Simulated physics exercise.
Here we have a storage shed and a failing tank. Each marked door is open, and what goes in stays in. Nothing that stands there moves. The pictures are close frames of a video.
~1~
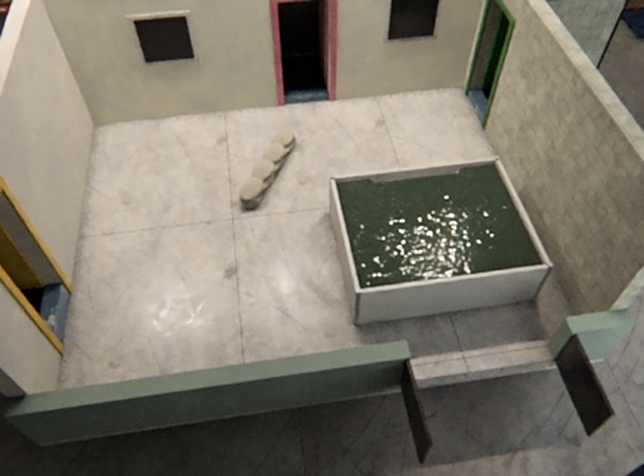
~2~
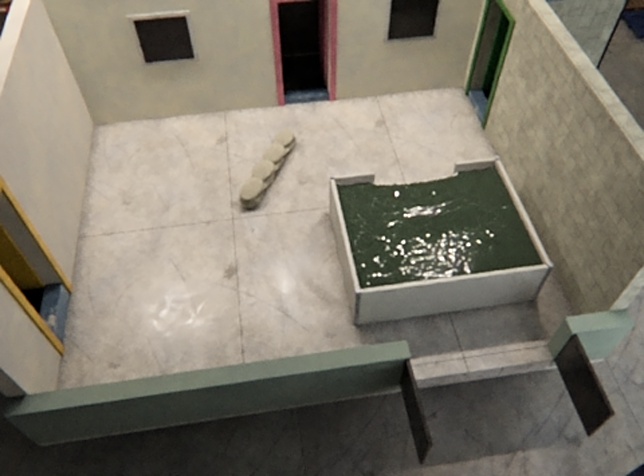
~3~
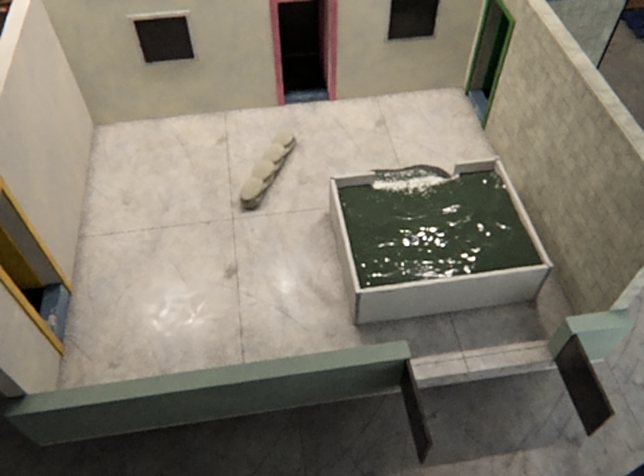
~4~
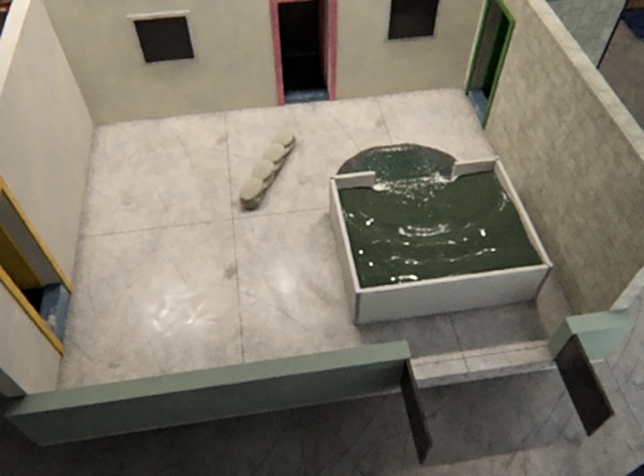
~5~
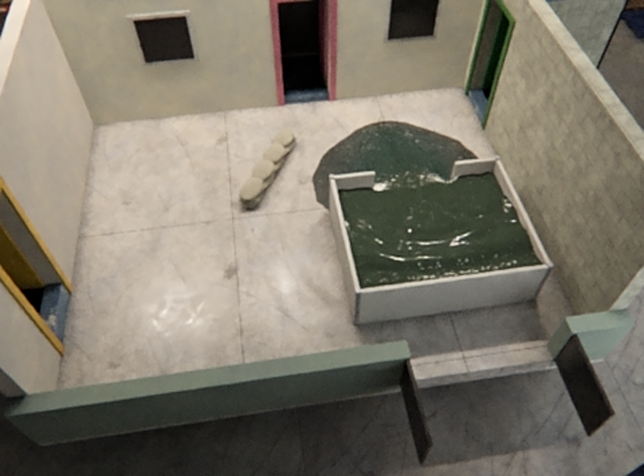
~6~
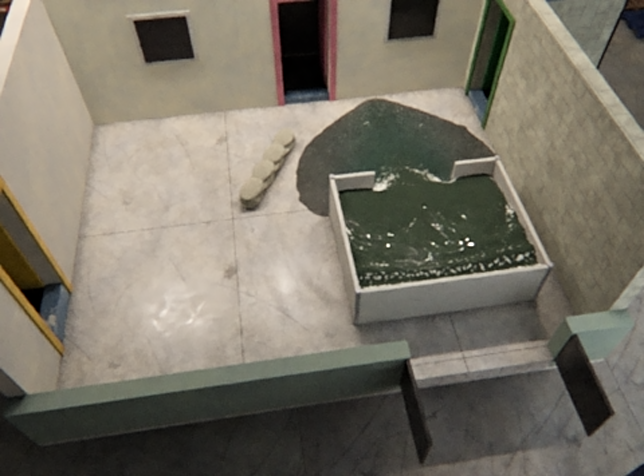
A roofless, pale-walled room like a storage shed is seen from above by a still camera, its marbled floor bare around a white-sided tank of dark green water at right. A knobbly, pale beam lies left of the tank, with a pink-framed doorway behind, a green one at right and a yellow one at left. The glinting water ripples, then pours through a gap in the tank's far side and spreads in a widening dark sheet toward the back wall and left toward the beam.
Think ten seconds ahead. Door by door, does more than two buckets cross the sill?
One by one: The yellow door stays under that; the pink door takes more than that; the green door takes more than that.
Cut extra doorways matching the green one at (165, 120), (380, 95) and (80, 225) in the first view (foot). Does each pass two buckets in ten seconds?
One after the other: Is under, goes over, holds.
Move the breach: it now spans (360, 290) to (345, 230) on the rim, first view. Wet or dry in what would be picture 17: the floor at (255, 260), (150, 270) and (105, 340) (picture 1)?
As listed: Under water, awash, wet.
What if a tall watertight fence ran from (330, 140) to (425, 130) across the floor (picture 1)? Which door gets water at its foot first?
First comes the green-painted one.
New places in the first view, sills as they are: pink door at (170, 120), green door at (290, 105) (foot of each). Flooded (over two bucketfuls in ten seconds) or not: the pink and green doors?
My reading: The pink one stays under, the green one is over.
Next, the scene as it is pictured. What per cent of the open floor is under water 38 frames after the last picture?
Close to 80 %.
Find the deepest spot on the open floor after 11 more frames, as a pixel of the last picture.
At about (418, 96).
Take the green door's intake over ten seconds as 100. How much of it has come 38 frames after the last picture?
About 95 per cent.
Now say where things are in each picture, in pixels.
In the first frame, still water in the water tank at (433, 222).
In the second frame, the front is at a hidden place, out from the gap on the water tank's far side.
In the third frame, water pours out on the water tank's far side and has run to a hidden place.
In the fourth frame, water pours out on the water tank's far side and has run to (376, 150).
In the fifth frame, water pours out on the water tank's far side and has run to (375, 125).
In the sixth frame, the front is at (368, 103), out from the gap on the water tank's far side.
A moment on, water covers 25 % of the floor; the yellow door not reached, the pink door under two buckets in, the green door wet at the sill, nothing in.
Next, water covers 30 % of the floor; the yellow door not reached, the pink door over two buckets in, the green door over two buckets in.
Then, water covers 55 % of the floor; the yellow door not reached, the pink door far over two buckets in, the green door far over two buckets in.
Later, water covers 80 % of the floor; the yellow door wet at the sill, nothing in, the pink door far over two buckets in, the green door far over two buckets in.
In the end, water covers 95 % of the floor; the yellow door wet at the sill, nothing in, the pink door far over two buckets in, the green door far over two buckets in.
